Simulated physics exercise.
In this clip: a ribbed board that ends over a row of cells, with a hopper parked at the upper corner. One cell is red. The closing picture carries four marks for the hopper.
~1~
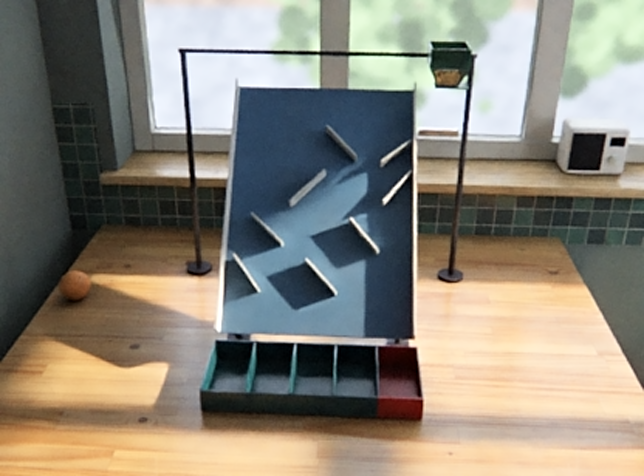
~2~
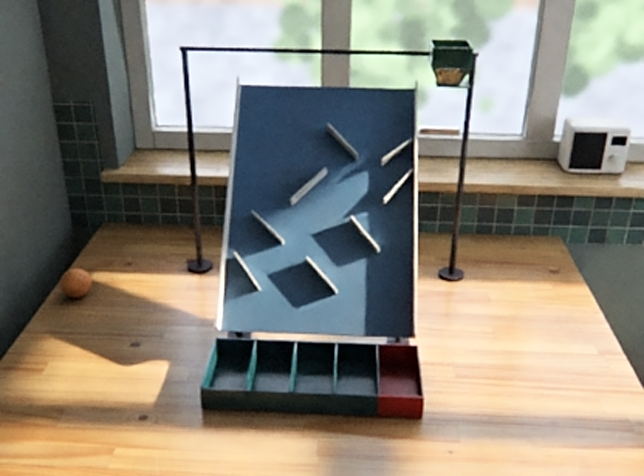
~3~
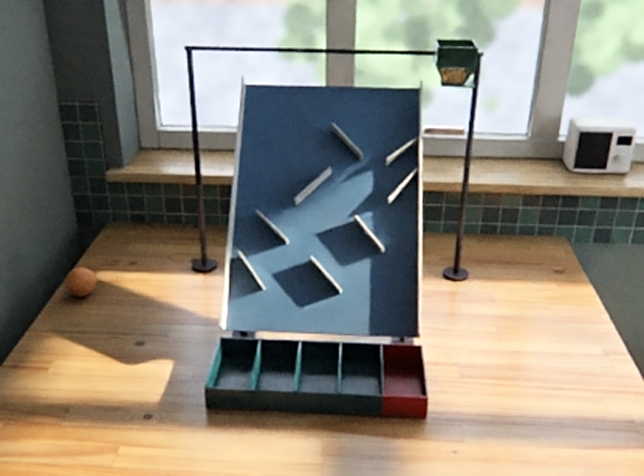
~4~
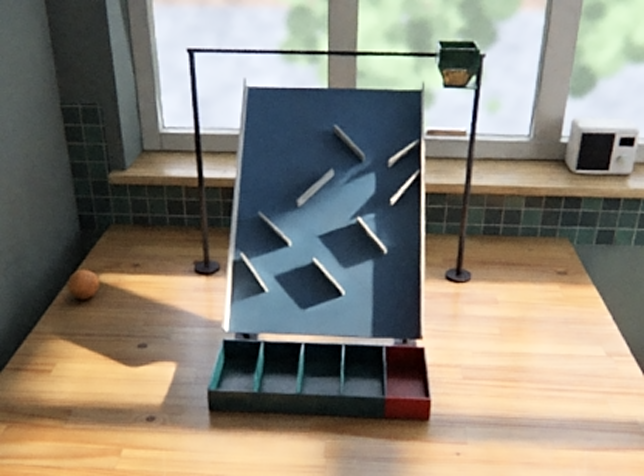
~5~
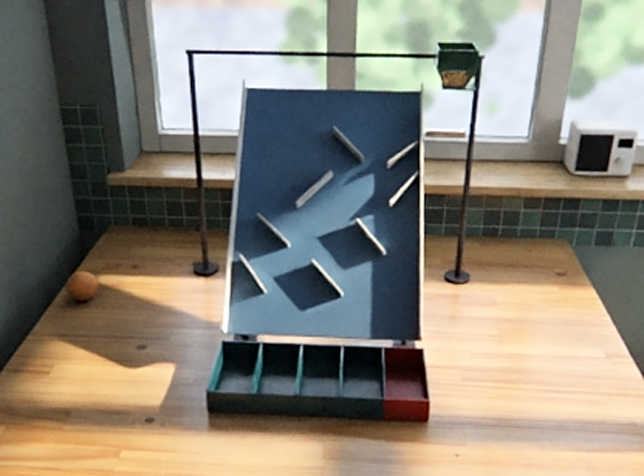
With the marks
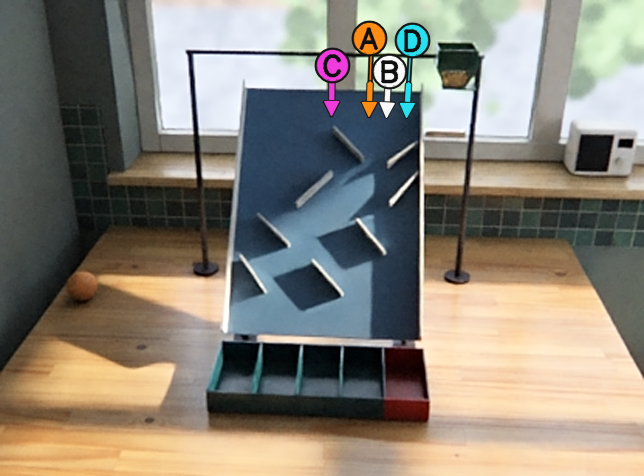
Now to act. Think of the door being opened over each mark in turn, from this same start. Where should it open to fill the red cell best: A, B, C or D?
Mark A.
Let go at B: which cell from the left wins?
It is the fifth one.
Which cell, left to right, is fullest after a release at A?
The fifth from the left.
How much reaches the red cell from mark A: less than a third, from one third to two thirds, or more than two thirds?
More than two thirds.
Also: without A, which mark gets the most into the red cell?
It is B.
On the marked copy, mark A meets the board at (369, 111); mark B meets the board at (386, 112); mark C meets the board at (331, 110); mark D meets the board at (406, 112).
Choosing A, the whole lot in the red cell.
Choosing B, the bulk in the red cell, a small share in other cells.
Choosing C, close to a third in the red cell, close to two thirds in other cells.
Choosing D, close to half in the red cell, close to a third in other cells, a small share held on the board.
